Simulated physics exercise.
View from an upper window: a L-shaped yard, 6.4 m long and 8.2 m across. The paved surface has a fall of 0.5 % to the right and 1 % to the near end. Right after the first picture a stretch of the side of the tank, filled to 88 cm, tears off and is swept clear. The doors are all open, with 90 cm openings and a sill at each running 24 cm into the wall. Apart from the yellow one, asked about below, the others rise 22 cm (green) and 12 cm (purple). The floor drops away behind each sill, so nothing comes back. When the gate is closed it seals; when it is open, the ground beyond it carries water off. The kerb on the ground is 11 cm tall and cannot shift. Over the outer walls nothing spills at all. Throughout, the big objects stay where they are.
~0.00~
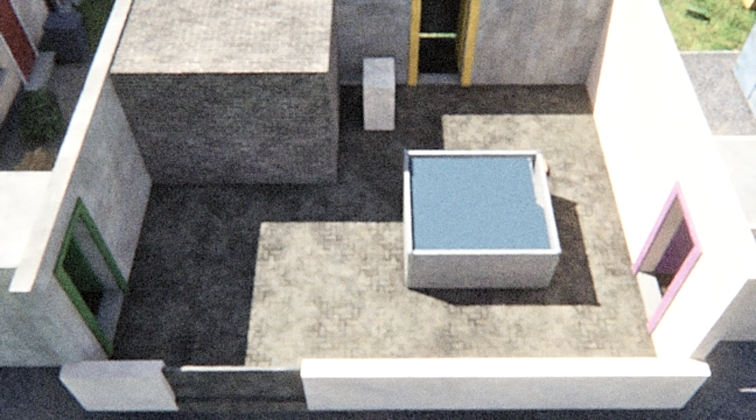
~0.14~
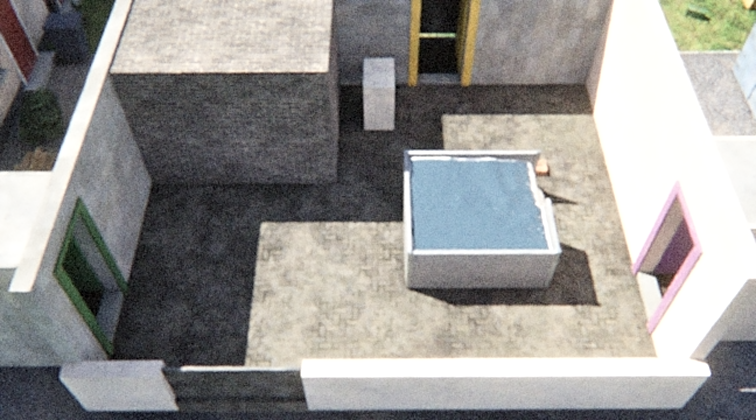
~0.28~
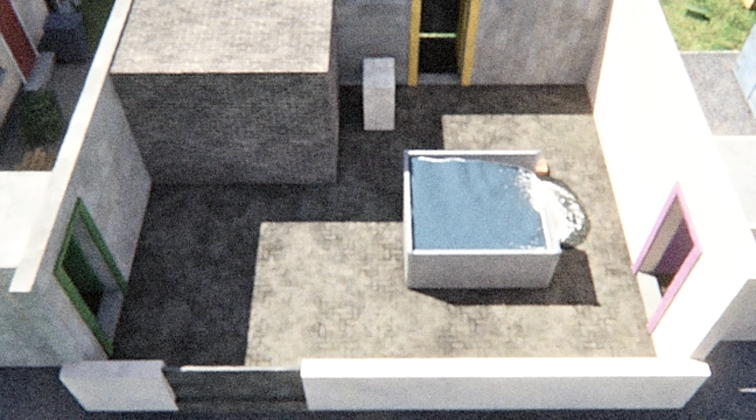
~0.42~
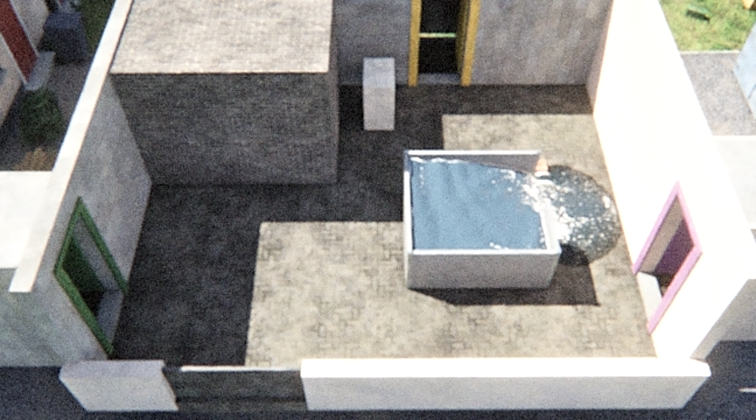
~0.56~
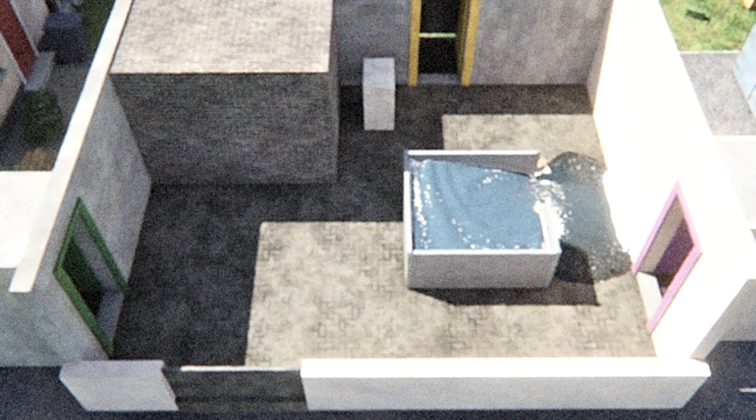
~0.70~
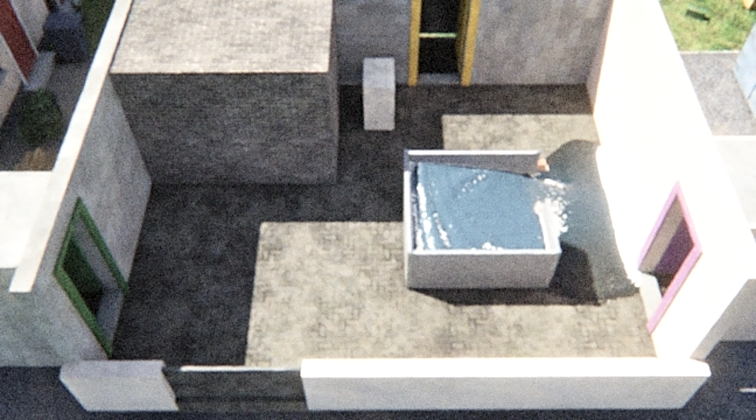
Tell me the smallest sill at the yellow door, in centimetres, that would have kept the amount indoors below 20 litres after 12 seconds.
The smallest that would have done is close to 5.5 cm.
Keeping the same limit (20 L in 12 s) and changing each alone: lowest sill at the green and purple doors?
Close to 12.0 cm (green) and close to 10.5 cm (purple).
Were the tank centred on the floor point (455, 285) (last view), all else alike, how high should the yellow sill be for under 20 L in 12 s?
About 6.0 centimetres.
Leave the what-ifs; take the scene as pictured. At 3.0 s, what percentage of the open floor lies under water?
Roughly 40 percent of the floor.
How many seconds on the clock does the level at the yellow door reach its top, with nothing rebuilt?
The level tops out around 3.4 s.
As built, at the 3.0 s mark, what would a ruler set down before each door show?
Depths, in cm - green: 0, purple: 12, yellow: 8.
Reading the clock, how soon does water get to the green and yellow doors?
Arrival at green is 5.5 seconds, at yellow 2.2 seconds.
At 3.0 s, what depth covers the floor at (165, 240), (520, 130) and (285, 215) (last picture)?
Roughly 0, then 2, then 0 cm.
After 1.4 s water covers 15 % of the floor, deepest (58 cm) near (614, 209); it has not reached the yellow door.
After 3.0 s water covers 40 % of the floor, deepest (36 cm) near (584, 93); 8 cm at the yellow door, 0 litres in over its 7 cm sill.
After 12.0 s water covers 100 % of the floor, deepest (15 cm) near (398, 280); 6 cm at the yellow door, 7 litres in over its 7 cm sill.
At the yellow door as built, the water arrived by 2.2 s and peaked near 9 cm at 3.4 s.
With a sill of 4.5 cm, 30 litres would have come in within the 12 s; with 6 cm, 14 litres. So under 20 litres takes about 5.5 cm.
